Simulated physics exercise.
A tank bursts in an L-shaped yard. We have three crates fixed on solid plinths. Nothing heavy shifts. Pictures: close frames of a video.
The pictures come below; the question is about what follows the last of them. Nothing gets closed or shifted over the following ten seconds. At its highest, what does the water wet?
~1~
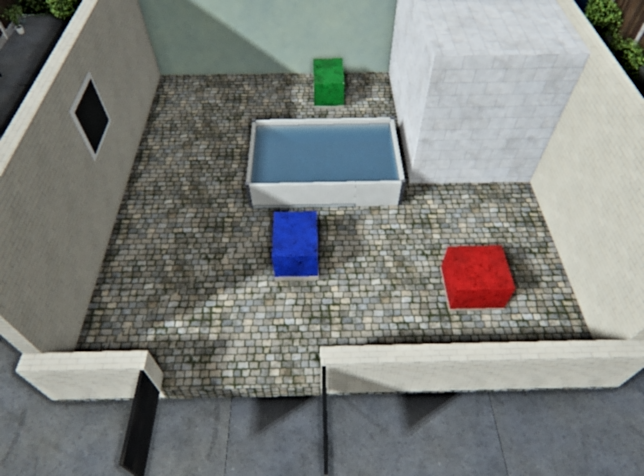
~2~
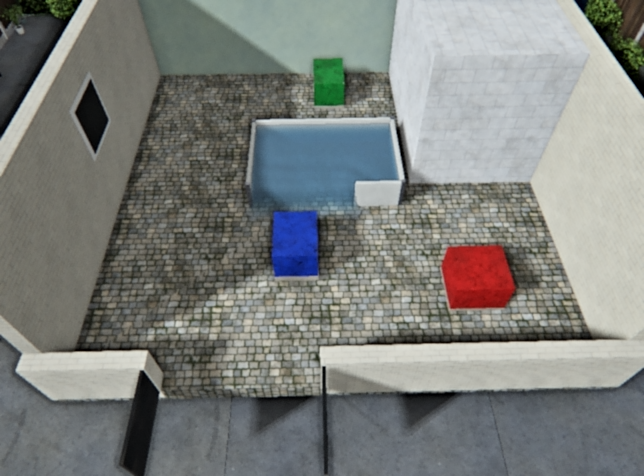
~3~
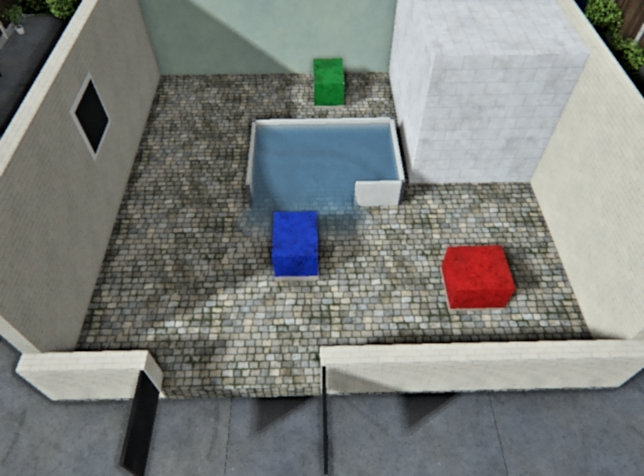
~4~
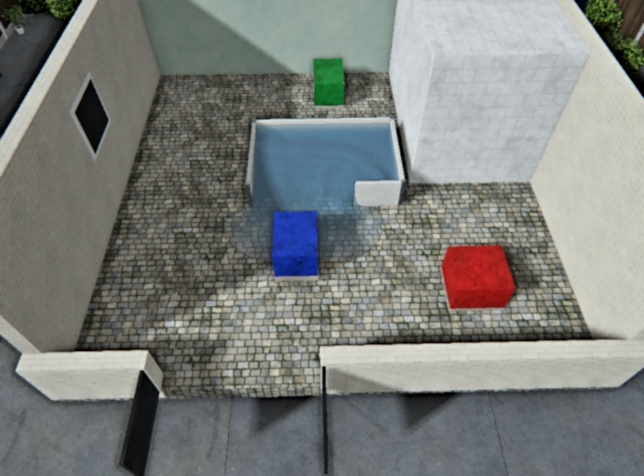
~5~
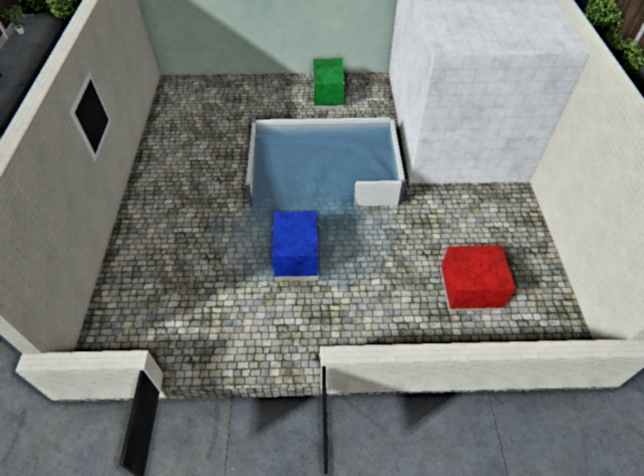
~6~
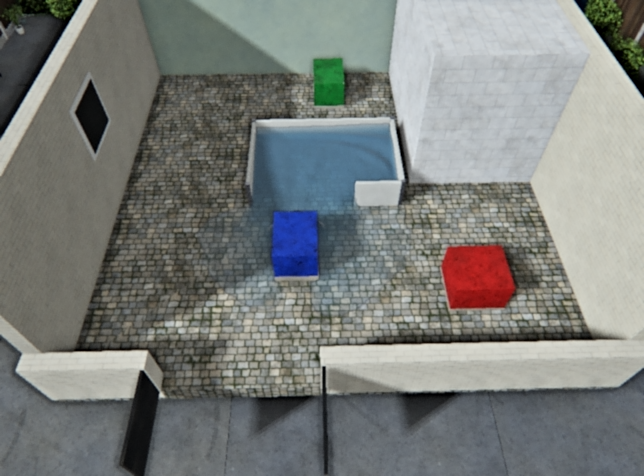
Outcome: The green crate will be left dry; the blue crate will be left wet; the red crate will be left wet.
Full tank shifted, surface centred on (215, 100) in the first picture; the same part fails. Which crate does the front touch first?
It is the blue-painted one.
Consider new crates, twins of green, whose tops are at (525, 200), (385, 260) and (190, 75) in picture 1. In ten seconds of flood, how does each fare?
Crate by crate: Gets flooded; gets flooded; is not reached.
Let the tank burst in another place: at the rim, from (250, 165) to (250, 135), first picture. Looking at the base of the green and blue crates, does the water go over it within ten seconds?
One by one: Green is topped, blue is safe.
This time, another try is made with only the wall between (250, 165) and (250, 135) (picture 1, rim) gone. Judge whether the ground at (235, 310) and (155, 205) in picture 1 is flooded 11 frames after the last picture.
I'd expect the first point to stay dry and the second point to be reached.
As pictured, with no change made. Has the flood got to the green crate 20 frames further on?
The green one is not yet wet.
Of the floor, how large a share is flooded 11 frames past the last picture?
I'd say close to 40 per cent.
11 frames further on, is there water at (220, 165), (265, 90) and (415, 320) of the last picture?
In that order: Not flooded, free of water, covered.
A moment on, water covers 25 % of the floor; the green crate not reached, the blue crate water round its plinth, the red crate water round its plinth.
Next, water covers 40 % of the floor; the green crate not reached, the blue crate water round its plinth, the red crate water round its plinth.
Then, water covers 50 % of the floor; the green crate not reached, the blue crate water round its plinth, the red crate water round its plinth.
Later, water covers 60 % of the floor; the green crate not reached, the blue crate water round its plinth, the red crate water round its plinth.
In the end, water covers 75 % of the floor; the green crate stayed above the water, the blue crate was topped, the red crate was topped.
